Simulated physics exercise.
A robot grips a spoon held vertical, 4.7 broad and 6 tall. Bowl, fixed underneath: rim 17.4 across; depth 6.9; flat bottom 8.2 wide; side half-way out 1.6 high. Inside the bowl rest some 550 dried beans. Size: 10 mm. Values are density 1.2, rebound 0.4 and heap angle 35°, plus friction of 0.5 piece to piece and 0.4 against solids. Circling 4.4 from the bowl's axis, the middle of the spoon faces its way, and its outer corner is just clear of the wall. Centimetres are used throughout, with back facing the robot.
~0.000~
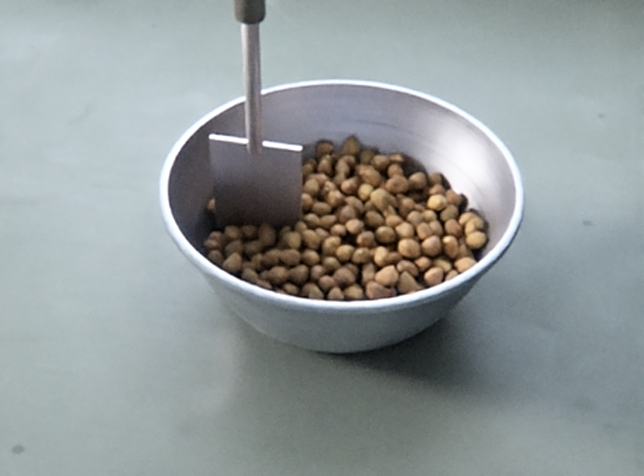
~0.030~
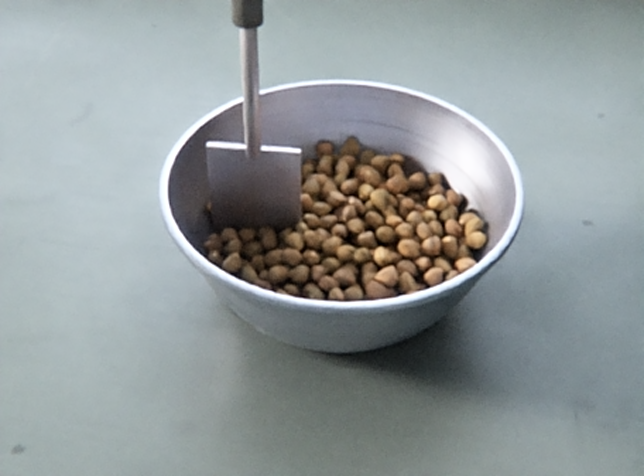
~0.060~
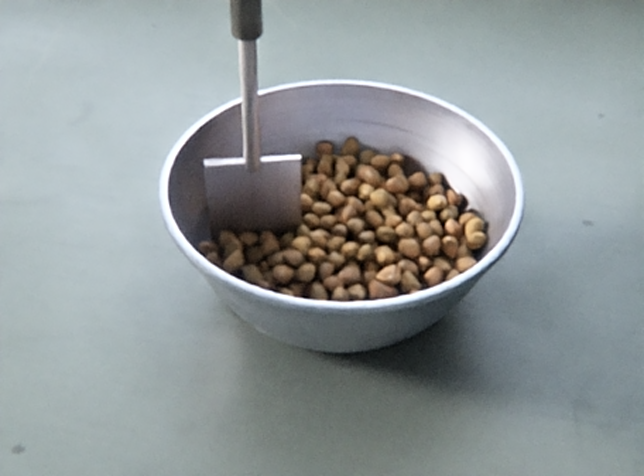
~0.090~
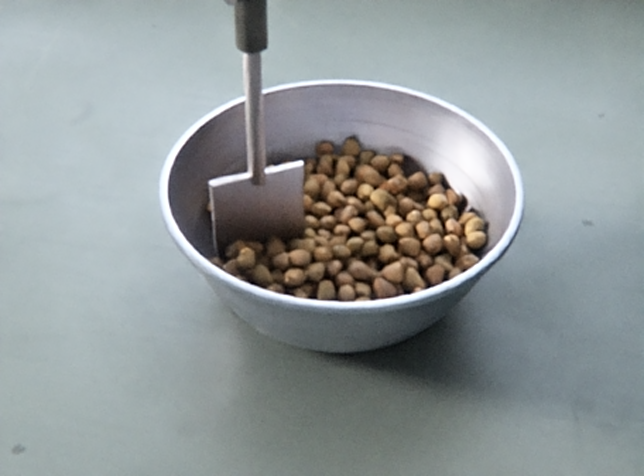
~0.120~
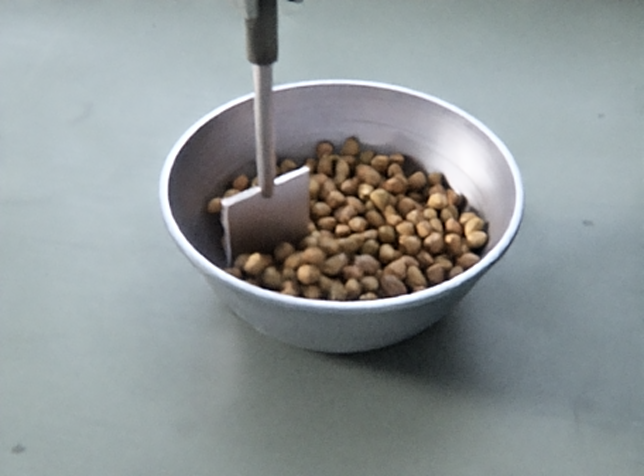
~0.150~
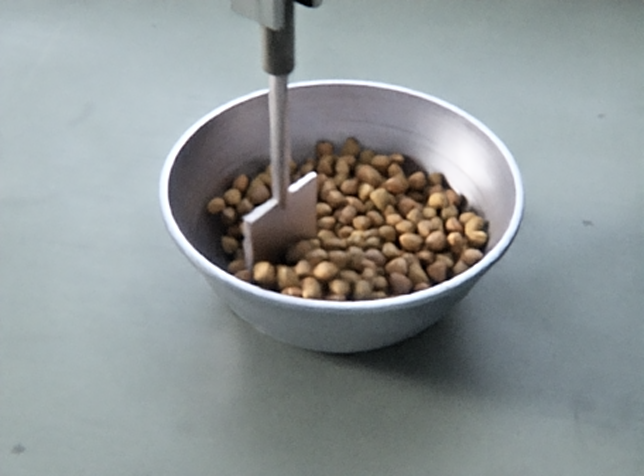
In a metal bowl, a flat spoon pushes through brown dried beans toward the front, turning as it goes.
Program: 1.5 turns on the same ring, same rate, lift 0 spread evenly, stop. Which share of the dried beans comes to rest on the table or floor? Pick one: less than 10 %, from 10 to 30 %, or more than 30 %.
From 10 to 30 %.
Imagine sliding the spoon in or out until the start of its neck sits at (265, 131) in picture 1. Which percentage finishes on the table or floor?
15 %.
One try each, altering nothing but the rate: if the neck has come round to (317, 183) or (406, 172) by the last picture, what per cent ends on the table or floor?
Roughly 30 and 45 percent, in that order.
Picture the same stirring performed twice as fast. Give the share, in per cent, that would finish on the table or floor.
Near 45 in a hundred, it would be.
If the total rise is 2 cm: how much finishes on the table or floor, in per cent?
Near 10 in a hundred.
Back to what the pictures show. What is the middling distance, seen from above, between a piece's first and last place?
Roughly 7 cm.
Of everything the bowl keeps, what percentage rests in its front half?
30 %.
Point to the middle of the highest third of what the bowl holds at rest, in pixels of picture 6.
In the final view it lies around (418, 189).
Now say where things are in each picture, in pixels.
In the first picture, spoon neck at (254, 117), 0° round; upper third of the load around (344, 232), from x 215 to 475, top at y 150; 553 in the bowl.
In the second picture, spoon neck at (253, 122), 5° round; upper third of the load around (343, 232), from x 215 to 475, top at y 150.
In the third picture, spoon neck at (252, 135), 19° round; upper third of the load around (344, 237), from x 210 to 475, top at y 150.
In the fourth picture, spoon neck at (256, 148), 33° round; upper third of the load around (341, 247), from x 215 to 475, top at y 150.
In the fifth picture, spoon neck at (266, 160), 47° round; upper third of the load around (342, 249), from x 215 to 475, top at y 150.
In the sixth picture, spoon neck at (281, 171), 61° round; upper third of the load around (351, 257), from x 215 to 475, top at y 150; 553 in the bowl.
By 0.55 s, 249° round, highest piece 9 above the table; 516 in the bowl, 24 on the table or floor, 13 in flight or on the tool.
By 0.95 s, 77° round, highest piece 9 above the table; 470 in the bowl, 72 on the table or floor, 11 in flight or on the tool.
By 1.35 s, 180° round, highest piece 8 above the table; 437 in the bowl, 115 on the table or floor, 1 in flight or on the tool.
By 2.05 s, 180° round, highest piece 8 above the table; 437 in the bowl, 116 on the table or floor.
Final count, 437 in the bowl, 116 on the table or floor. That is 21 % on the table or floor.
